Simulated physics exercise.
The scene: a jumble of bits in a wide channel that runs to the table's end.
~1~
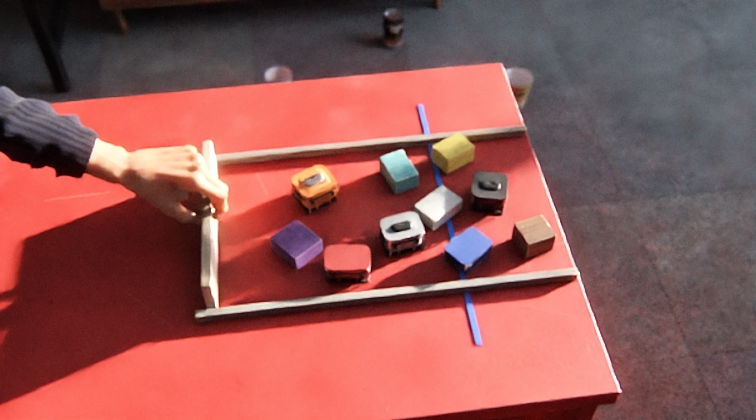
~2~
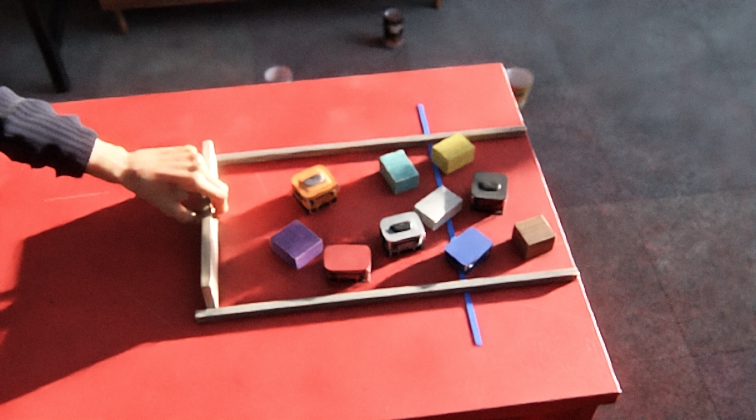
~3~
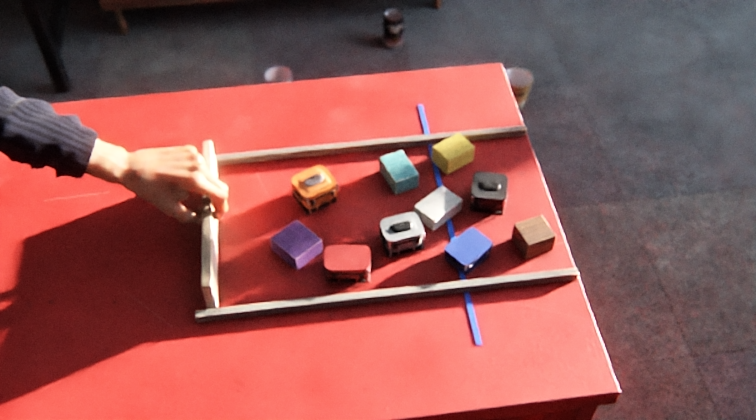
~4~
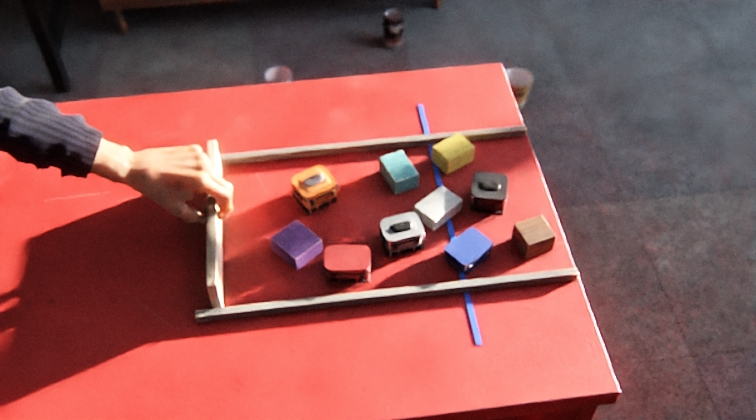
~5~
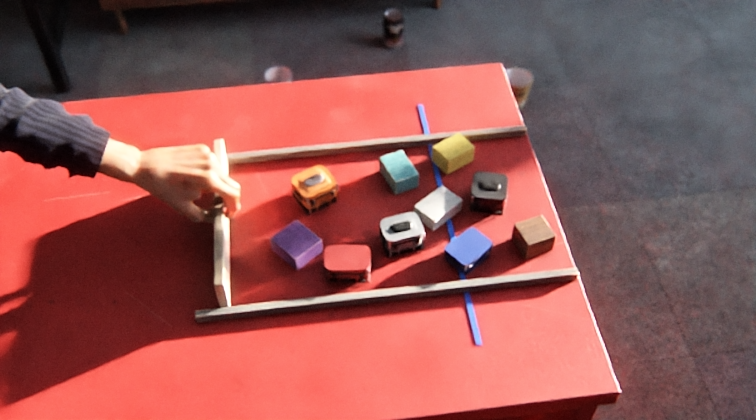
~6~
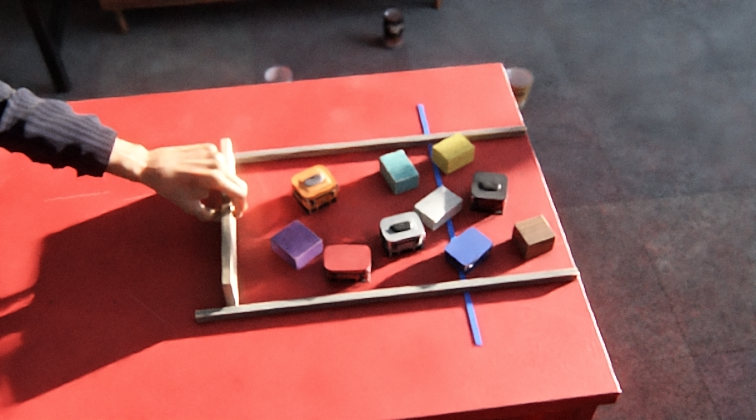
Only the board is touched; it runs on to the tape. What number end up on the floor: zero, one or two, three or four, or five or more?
The number that fall off is zero.
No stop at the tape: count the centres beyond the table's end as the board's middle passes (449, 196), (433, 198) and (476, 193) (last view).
In that order 0, 0 and 2.
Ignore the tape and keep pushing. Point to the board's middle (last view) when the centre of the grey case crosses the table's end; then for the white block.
For the grey case at (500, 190), for the white block at (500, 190).
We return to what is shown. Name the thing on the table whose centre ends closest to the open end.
Foremost is the brown block.
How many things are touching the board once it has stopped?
It touches 3.
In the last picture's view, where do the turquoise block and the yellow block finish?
About (474, 159), and the other about (499, 146).
Soon after, none off yet; brown block at rest near (534, 237); black case at rest near (489, 193); yellow block at rest near (453, 153).
In the end, the number that fall off is zero.
